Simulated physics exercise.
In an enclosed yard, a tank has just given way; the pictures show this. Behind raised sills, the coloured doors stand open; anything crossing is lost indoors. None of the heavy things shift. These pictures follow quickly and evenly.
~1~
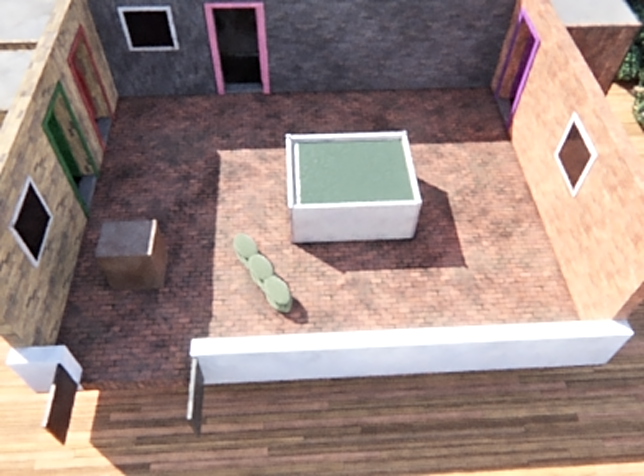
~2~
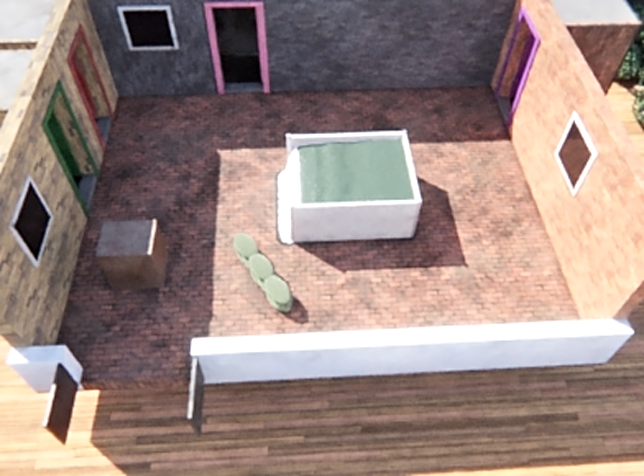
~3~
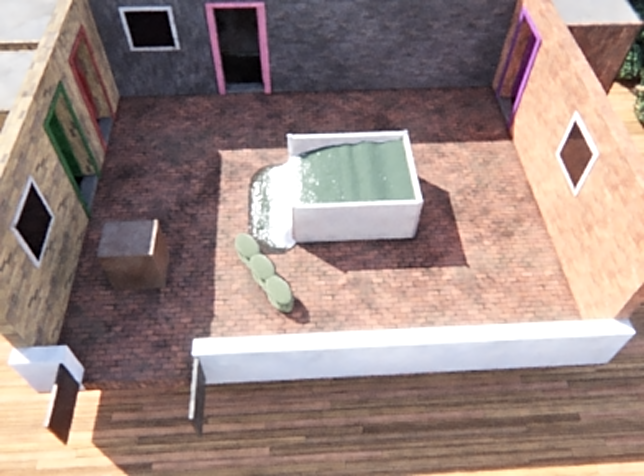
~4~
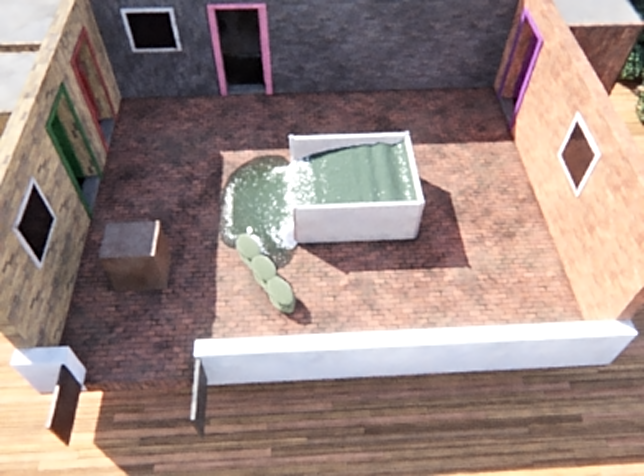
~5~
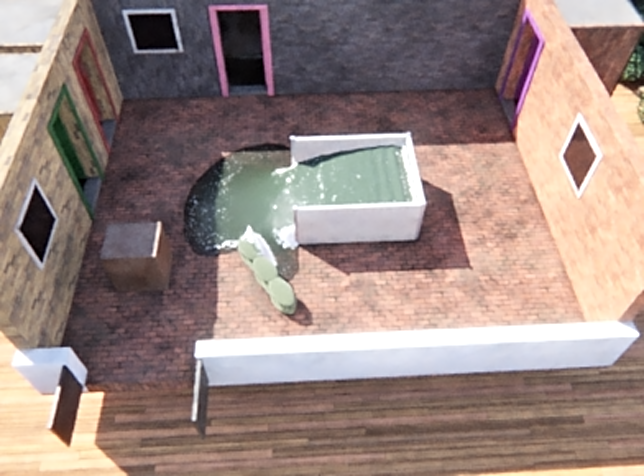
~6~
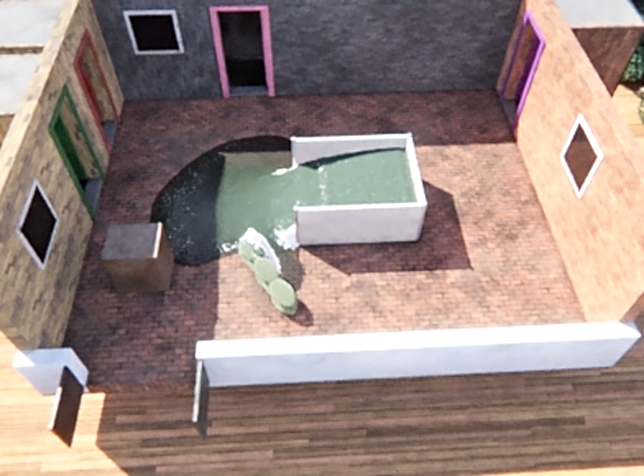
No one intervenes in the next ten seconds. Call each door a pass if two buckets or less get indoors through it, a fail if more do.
Red door: Fail, pink door: Pass, purple door: Pass, green door: Fail.
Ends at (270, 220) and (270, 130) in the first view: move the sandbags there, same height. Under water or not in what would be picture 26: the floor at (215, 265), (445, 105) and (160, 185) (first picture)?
Going point by point, they'd be wetted, wetted and wetted.
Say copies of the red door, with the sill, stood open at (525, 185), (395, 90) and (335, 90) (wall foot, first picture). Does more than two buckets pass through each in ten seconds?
In turn: Keeps below it, holds, takes less.
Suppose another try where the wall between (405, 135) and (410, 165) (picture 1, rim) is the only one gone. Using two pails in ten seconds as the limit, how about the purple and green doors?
The purple door ends up above, while the green door falls short.
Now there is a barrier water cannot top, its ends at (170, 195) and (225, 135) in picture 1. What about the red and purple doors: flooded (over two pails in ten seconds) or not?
Red door: Inside the limit; purple door: Inside the limit.
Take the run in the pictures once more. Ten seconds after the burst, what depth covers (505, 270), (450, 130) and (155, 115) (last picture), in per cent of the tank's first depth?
I'd say around 2 per cent, then 4 per cent, then 6 per cent.
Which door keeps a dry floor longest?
That would be the purple door.
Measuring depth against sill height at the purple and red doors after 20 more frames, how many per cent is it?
I'd put it at close to 0 and 170 per cent.
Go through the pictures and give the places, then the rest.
In the first frame, still water in the open tank at (350, 171).
In the second frame, water pours out at (293, 195) and has run to (284, 241).
In the third frame, water pours out at (294, 196) and has run to (262, 248).
In the fourth frame, the front is at (227, 239), out from the gap at (295, 198).
In the fifth frame, the front is at (189, 232), out from the gap at (297, 200).
In the sixth frame, the front is at a hidden place, out from the gap at (298, 201).
A moment on, water covers 30 % of the floor; the red door not reached, the pink door not reached, the purple door not reached, the green door over two buckets in.
Next, water covers 45 % of the floor; the red door under two buckets in, the pink door wet at the sill, nothing in, the purple door not reached, the green door far over two buckets in.
Then, water covers 50 % of the floor; the red door over two buckets in, the pink door wet at the sill, nothing in, the purple door not reached, the green door far over two buckets in.
Later, water covers 70 % of the floor; the red door far over two buckets in, the pink door wet at the sill, nothing in, the purple door not reached, the green door far over two buckets in.
In the end, water covers 90 % of the floor; the red door far over two buckets in, the pink door wet at the sill, nothing in, the purple door wet at the sill, nothing in, the green door far over two buckets in.
